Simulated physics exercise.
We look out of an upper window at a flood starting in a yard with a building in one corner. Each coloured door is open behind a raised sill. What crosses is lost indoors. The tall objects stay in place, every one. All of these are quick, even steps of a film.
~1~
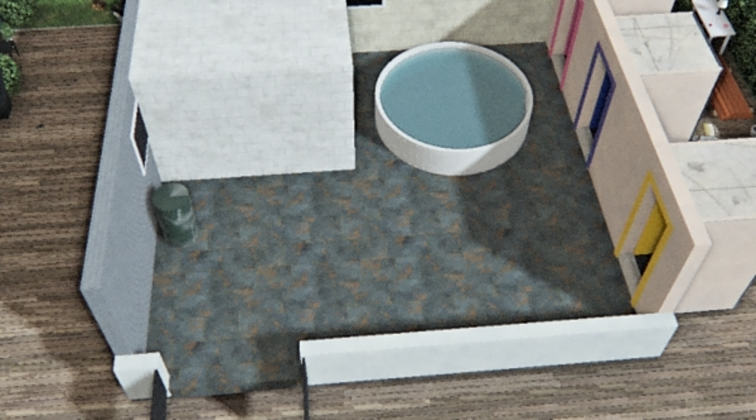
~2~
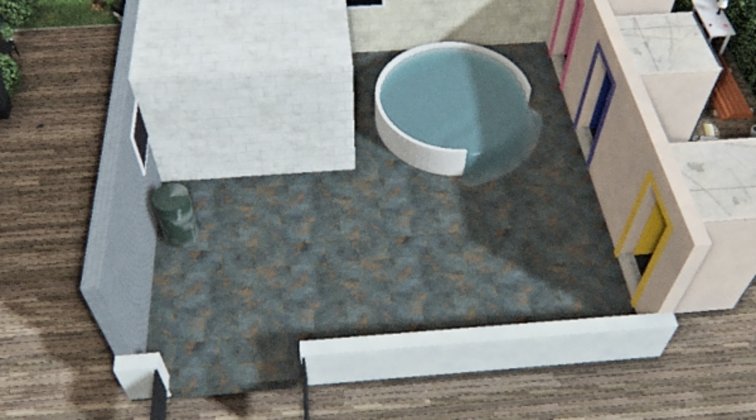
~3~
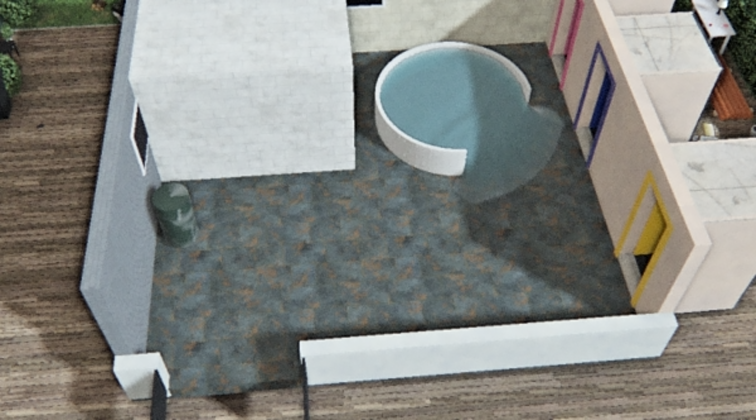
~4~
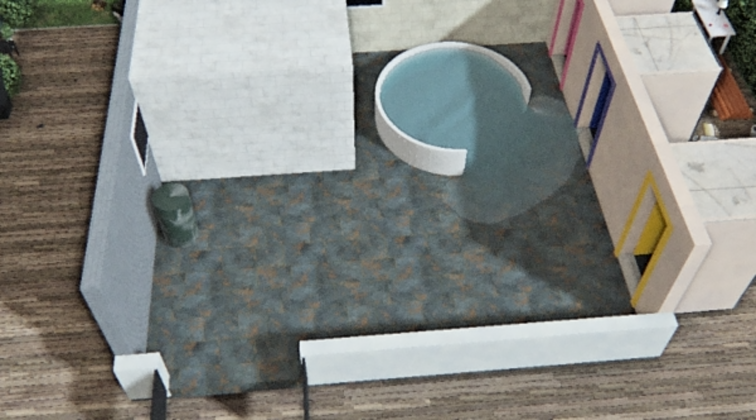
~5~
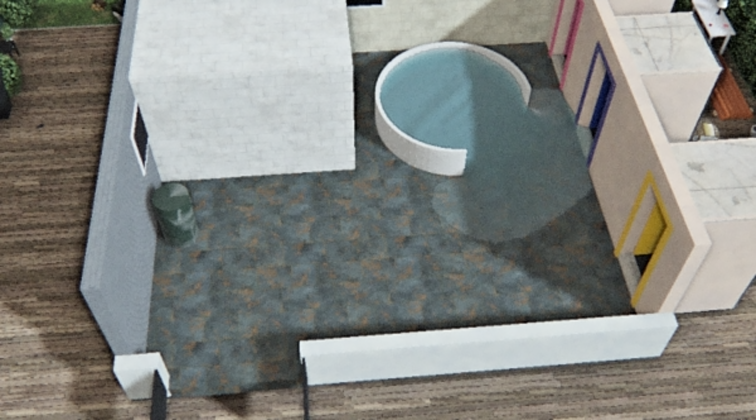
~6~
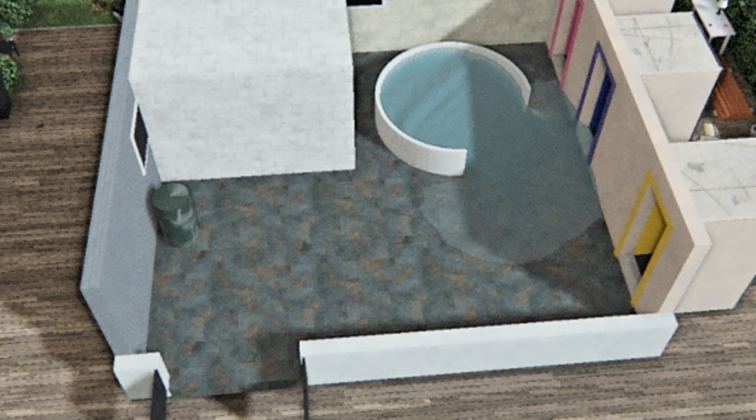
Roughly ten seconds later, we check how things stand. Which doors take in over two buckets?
One by one: Blue door: Overshoots, yellow door: Overshoots, pink door: Does not overshoot.
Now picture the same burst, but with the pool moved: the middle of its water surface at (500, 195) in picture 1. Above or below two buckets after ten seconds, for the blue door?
Blue: Below the limit.
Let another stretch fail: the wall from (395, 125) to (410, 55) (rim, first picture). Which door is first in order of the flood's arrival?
First to be reached: The pink one.
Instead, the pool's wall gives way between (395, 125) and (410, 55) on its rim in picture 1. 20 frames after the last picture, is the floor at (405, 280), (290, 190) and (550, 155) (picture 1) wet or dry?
Point by point: Soaked; unwetted; unwetted.
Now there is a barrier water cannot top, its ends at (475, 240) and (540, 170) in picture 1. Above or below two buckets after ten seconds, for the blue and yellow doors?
The blue door exceeds it; the yellow door falls short.
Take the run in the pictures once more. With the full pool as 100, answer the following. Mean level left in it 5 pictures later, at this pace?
My figure is about 68 in a hundred.
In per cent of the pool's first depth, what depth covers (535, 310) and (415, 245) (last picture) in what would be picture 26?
Approx. 50 % then 0 %.
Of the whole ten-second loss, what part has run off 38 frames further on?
About 75 %.
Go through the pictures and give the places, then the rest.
The round pool at (454, 97) is whole and still, in the first picture.
Water pours out at (513, 146) and has run to (461, 180), in the second picture.
Water pours out at (513, 147) and has run to (465, 195), in the third picture.
The front is at (473, 218), out from the gap at (513, 148), in the fourth picture.
The front is at (465, 230), out from the gap at (513, 148), in the fifth picture.
The front is at (484, 256), out from the gap at (513, 148), in the sixth picture.
A moment on, water covers 30 % of the floor; the blue door far over two buckets in, the yellow door wet at the sill, nothing in, the pink door wet at the sill, nothing in.
Next, water covers 35 % of the floor; the blue door far over two buckets in, the yellow door under two buckets in, the pink door wet at the sill, nothing in.
Then, water covers 45 % of the floor; the blue door far over two buckets in, the yellow door over two buckets in, the pink door wet at the sill, nothing in.
Later, water covers 90 % of the floor; the blue door far over two buckets in, the yellow door far over two buckets in, the pink door wet at the sill, nothing in.
In the end, water covers 95 % of the floor; the blue door far over two buckets in, the yellow door far over two buckets in, the pink door wet at the sill, nothing in.
